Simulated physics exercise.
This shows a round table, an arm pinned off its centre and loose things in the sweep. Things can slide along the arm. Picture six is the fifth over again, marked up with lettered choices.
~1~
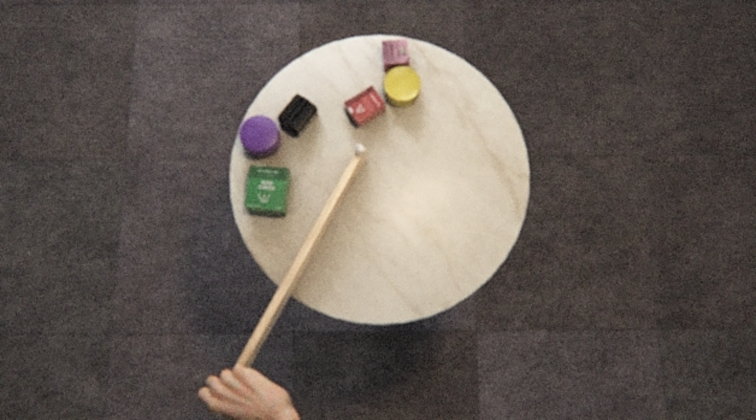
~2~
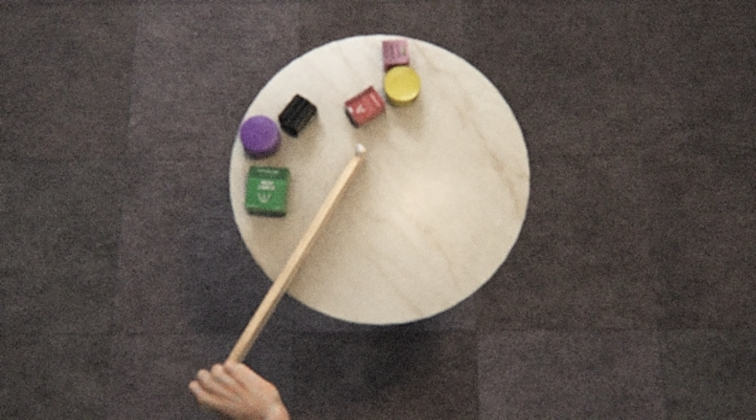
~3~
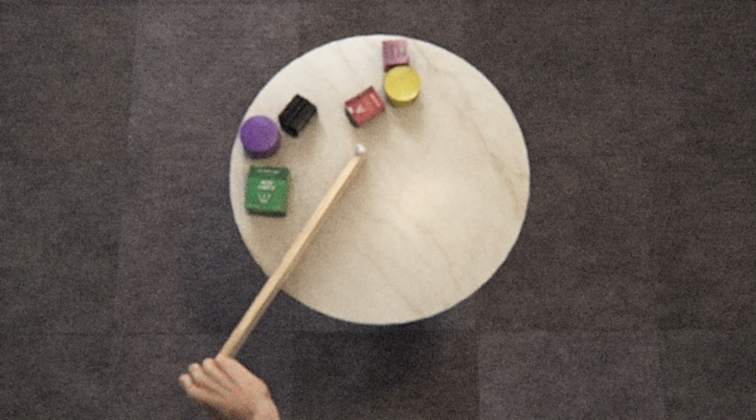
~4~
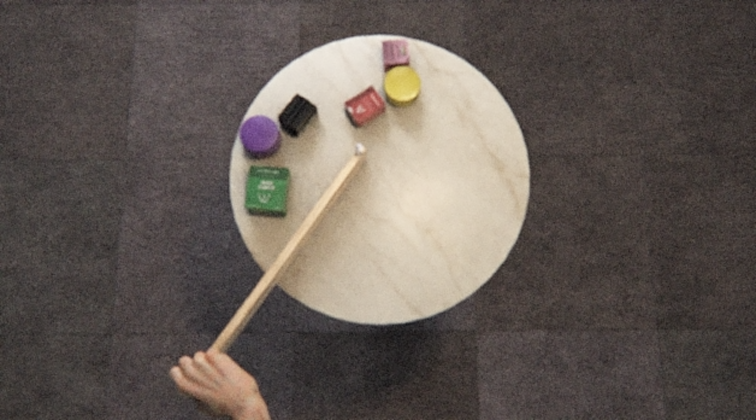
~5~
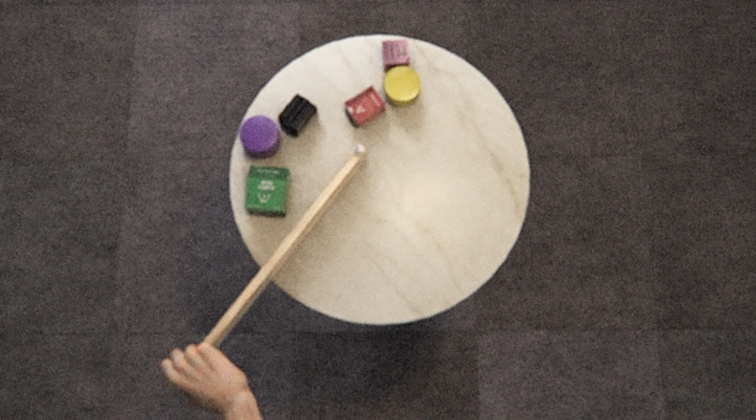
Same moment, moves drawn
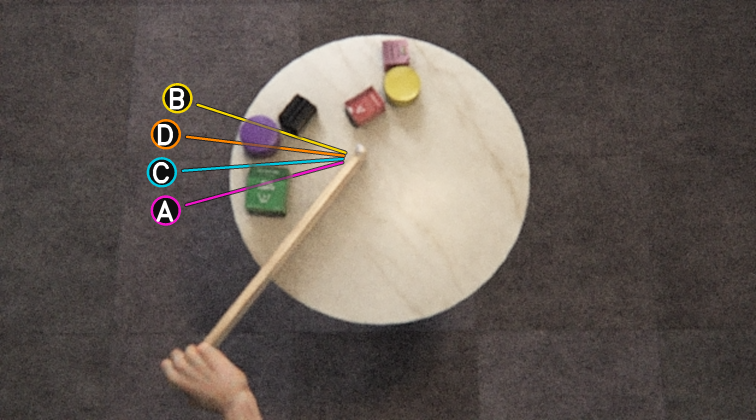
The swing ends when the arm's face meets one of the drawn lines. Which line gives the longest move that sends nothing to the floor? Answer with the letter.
It can go as far as C.
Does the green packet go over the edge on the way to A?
By then, no.
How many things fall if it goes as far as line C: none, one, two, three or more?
In all, none.
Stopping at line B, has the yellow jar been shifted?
No.
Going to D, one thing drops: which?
The purple tin.
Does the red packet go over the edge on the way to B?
No.
On the copy, A at (265, 184); B at (271, 129); C at (263, 165); D at (265, 146).
On C. First, arm (279, 206); green packet (263, 183); pink box (395, 56).
Then, arm (267, 179); purple tin (255, 121); green packet (245, 164).
Finally, arm (264, 160); purple tin (253, 102); green packet (246, 142); nothing has fallen.
By contrast, A is safe but short; B drops the purple tin; D drops the purple tin.
